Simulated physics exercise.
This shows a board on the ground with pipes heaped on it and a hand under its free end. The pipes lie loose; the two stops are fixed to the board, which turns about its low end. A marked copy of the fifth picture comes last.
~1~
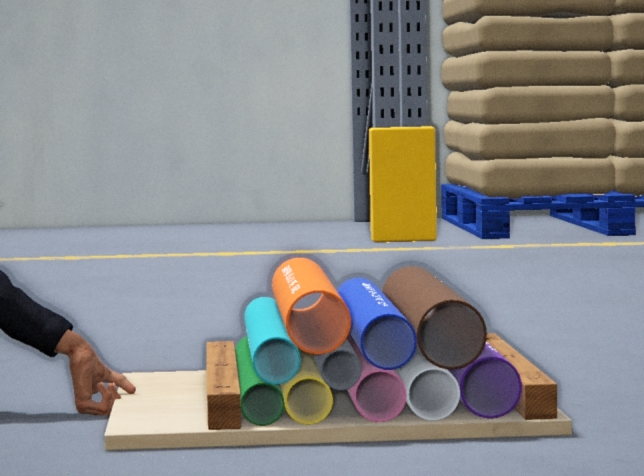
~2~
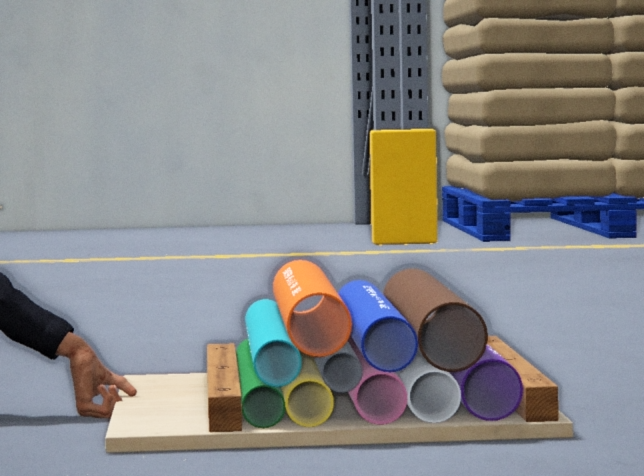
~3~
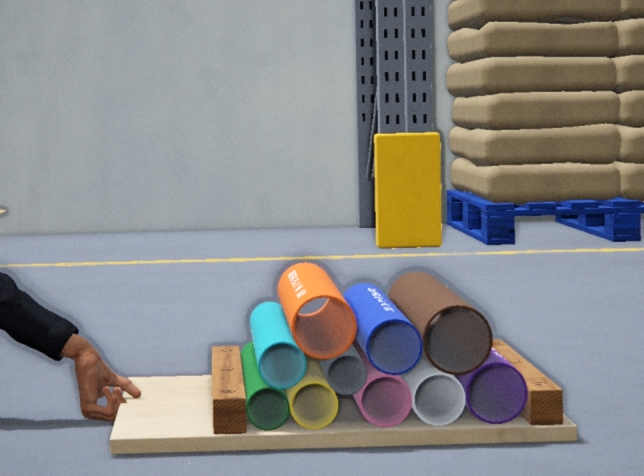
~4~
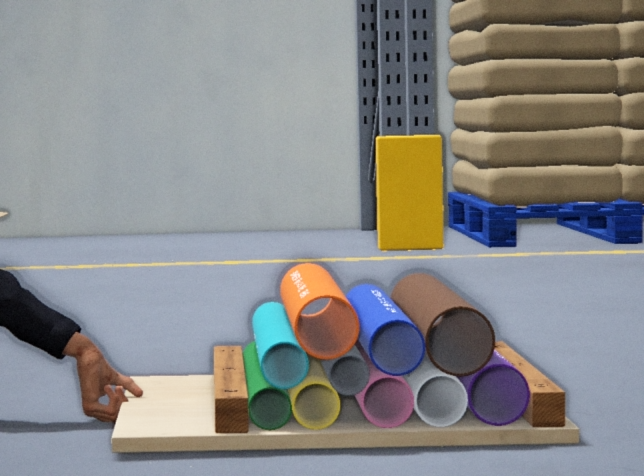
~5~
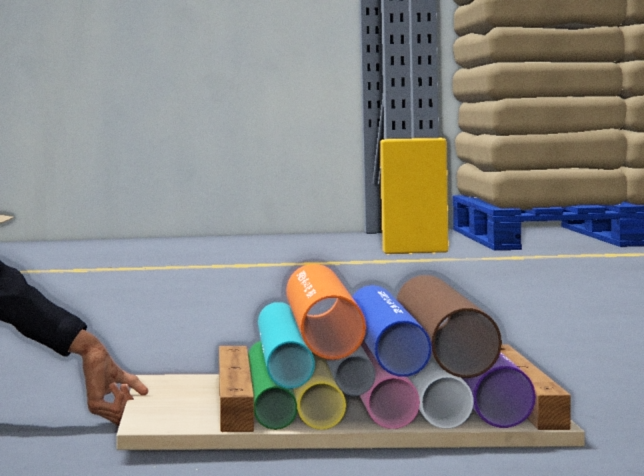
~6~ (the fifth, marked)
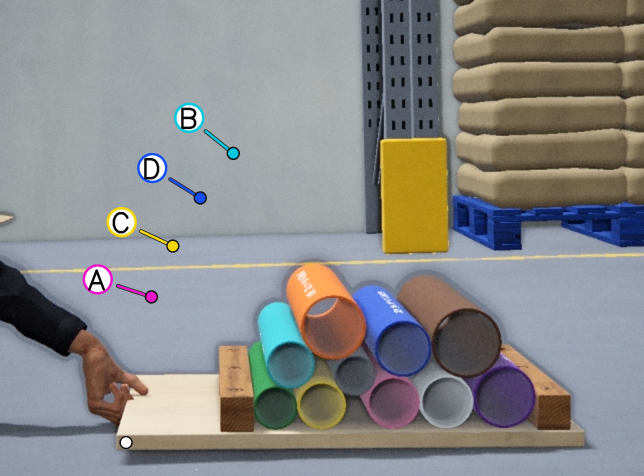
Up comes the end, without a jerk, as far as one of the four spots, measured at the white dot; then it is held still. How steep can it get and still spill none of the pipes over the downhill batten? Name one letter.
Lift it to A and no more.
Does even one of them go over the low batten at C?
At C: Yes.
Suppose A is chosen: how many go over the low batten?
The count is none.
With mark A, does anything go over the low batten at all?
No, at A.
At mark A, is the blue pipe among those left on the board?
Yes, with A.
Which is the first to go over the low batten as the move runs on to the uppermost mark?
It is the brown one.
On the marked copy, A at (152, 297); B at (233, 154); C at (173, 246); D at (201, 198); the white dot at (126, 442).
Following A. Soon after the start, board at 14°.
Later, board at 20°.
In the end, board at 20°, none over the low batten.
As for the rest, B five over the low batten; C three over the low batten (brown, blue, orange); D five over the low batten.
